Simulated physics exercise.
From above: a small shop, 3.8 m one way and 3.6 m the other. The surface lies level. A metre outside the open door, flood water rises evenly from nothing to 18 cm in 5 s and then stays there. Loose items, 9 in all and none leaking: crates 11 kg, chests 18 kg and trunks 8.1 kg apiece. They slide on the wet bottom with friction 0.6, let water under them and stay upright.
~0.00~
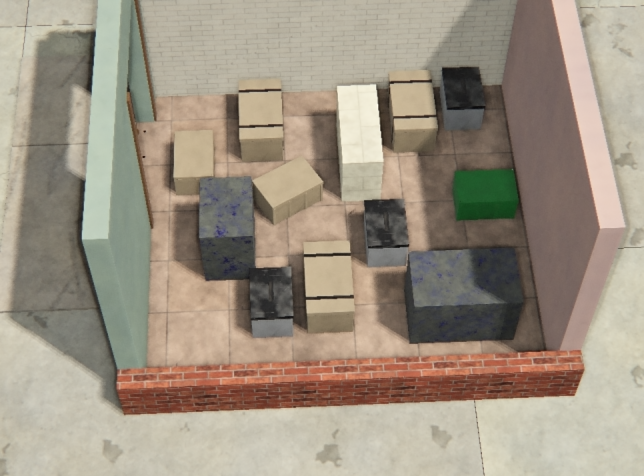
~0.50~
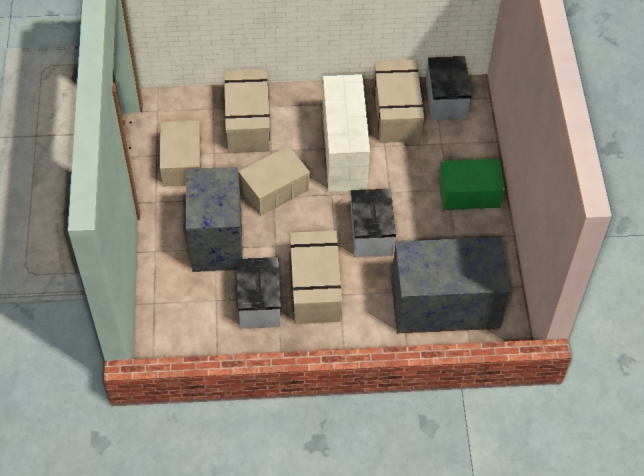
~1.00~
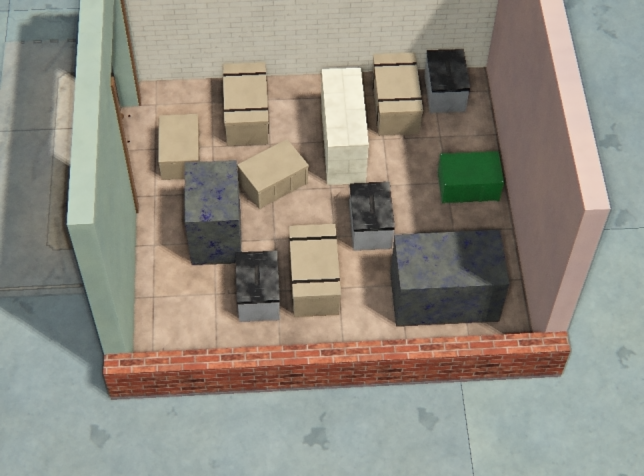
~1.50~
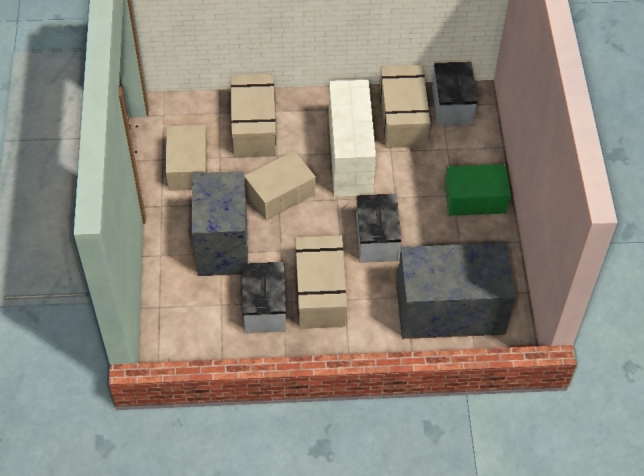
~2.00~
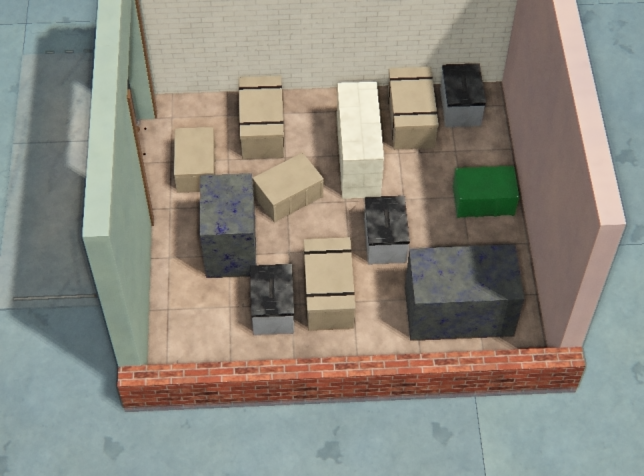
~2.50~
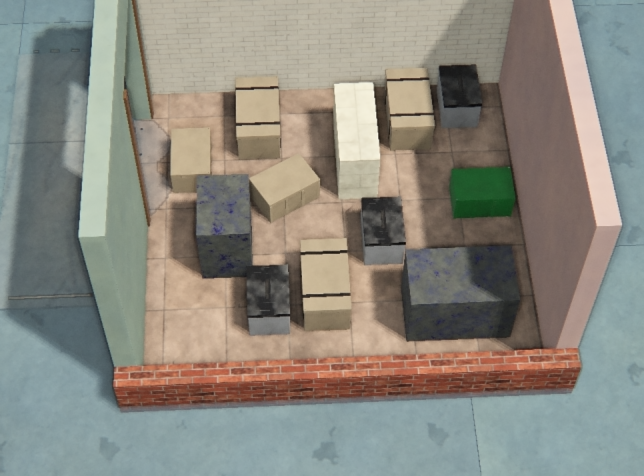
In a small walled shop seen from above, boxes, dark chests and a green crate sat still while the view swayed slightly, the ground outside turned bluish, and a small pale patch appeared by the left doorway.
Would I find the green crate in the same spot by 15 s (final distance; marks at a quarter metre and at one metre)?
The green crate slides a little.
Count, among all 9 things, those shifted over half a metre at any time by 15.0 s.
9 of them.
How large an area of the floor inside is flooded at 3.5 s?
Some 1.0 m2.
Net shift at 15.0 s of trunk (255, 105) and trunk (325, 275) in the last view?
In turn: 40 cm, 40 cm.
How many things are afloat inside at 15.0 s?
At that moment 9.
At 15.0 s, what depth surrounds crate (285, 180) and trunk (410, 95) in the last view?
About 13 and 10 cm.
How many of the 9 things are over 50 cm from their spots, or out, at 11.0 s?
By then 8.
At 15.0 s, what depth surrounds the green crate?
About 14 cm.
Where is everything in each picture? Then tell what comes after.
The green crate at (487, 186), on the bottom; water covers 0.0 m2; 0 of 9 have shifted, in the first frame.
The green crate at (473, 175) rests on the ground; 0.0 m2 under water; 0 of 9 have shifted, in the second frame.
The green crate at (472, 168), on the bottom; 0.0 m2 under water; 0 of 9 have shifted, in the third frame.
The green crate at (479, 181) rests on the ground; water covers 0.0 m2; 0 of 9 have shifted, in the fourth frame.
The green crate at (487, 183) rests on the ground; water covers 0.0 m2; 0 of 9 have shifted, in the fifth frame.
The green crate at (483, 184) rests on the ground; water covers 0.1 m2; 0 of 9 have shifted, in the sixth frame.
After 3.5 s the green crate is near (483, 184), 0.0 m from its start, aground; 0 afloat.
After 6.8 s the green crate is near (483, 184), 0.0 m from its start, aground; 2 afloat.
After 11.0 s the green crate is near (498, 246), 0.8 m from its start, afloat; 8 afloat.
After 15.0 s the green crate is near (477, 231), 0.7 m from its start, afloat; 9 afloat.
